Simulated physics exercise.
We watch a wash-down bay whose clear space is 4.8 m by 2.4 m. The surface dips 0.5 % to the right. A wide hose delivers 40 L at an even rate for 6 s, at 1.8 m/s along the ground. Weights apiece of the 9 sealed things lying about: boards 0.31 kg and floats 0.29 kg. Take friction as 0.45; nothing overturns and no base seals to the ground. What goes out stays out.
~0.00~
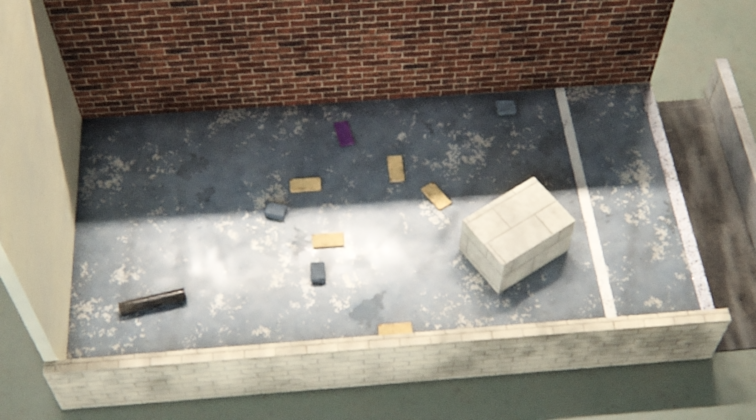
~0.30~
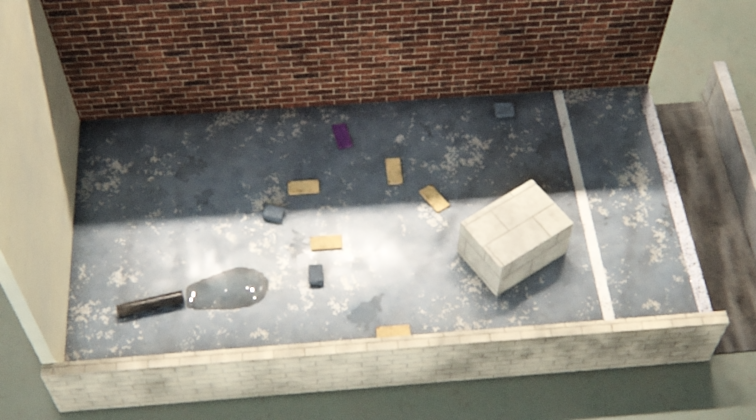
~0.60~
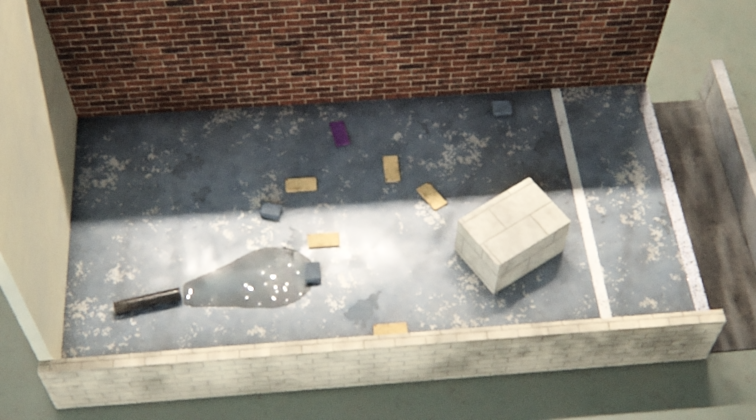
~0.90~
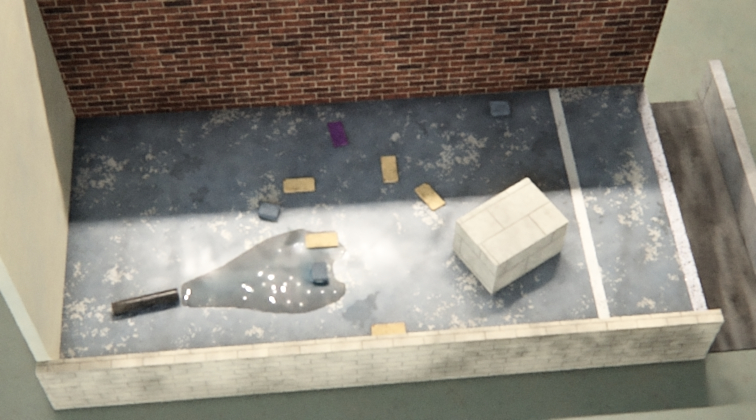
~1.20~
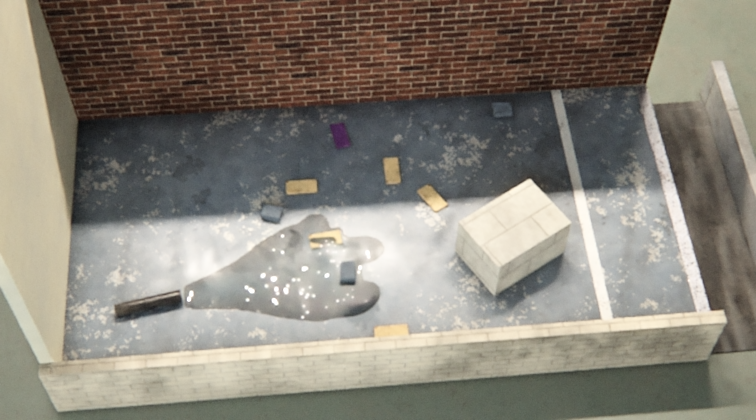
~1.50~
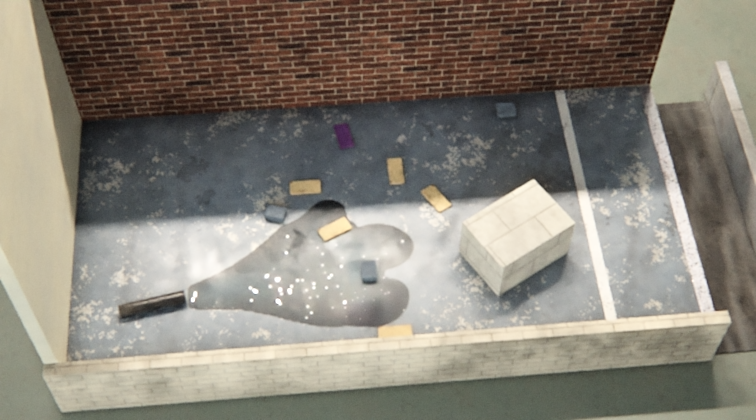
In a walled wash-down bay, water poured from a dark hose at the lower left and spread rightward in a widening puddle, nudging a small dark block and then a yellow board along.
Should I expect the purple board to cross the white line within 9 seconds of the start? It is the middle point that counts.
Purple board falls short.
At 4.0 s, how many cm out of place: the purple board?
Roughly 0 cm by then.
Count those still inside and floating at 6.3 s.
1 of them.
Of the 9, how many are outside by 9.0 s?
I count 0.
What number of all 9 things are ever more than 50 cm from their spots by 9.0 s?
I count 1.
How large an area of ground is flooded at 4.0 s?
Some 2.5 m2.
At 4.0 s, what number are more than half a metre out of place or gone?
I count 1.
After 2.1 s the purple board is near (344, 135), 0.0 m from its start, aground; 0 of 9 are over the mark; 0 afloat.
After 4.0 s the purple board is near (344, 135), 0.0 m from its start, aground; 0 of 9 are over the mark; 0 afloat.
After 6.3 s the purple board is near (344, 135), 0.0 m from its start, aground; 0 of 9 are over the mark; 1 afloat.
After 9.0 s the purple board is near (344, 135), 0.0 m from its start, aground; 0 of 9 are over the mark; 0 afloat.
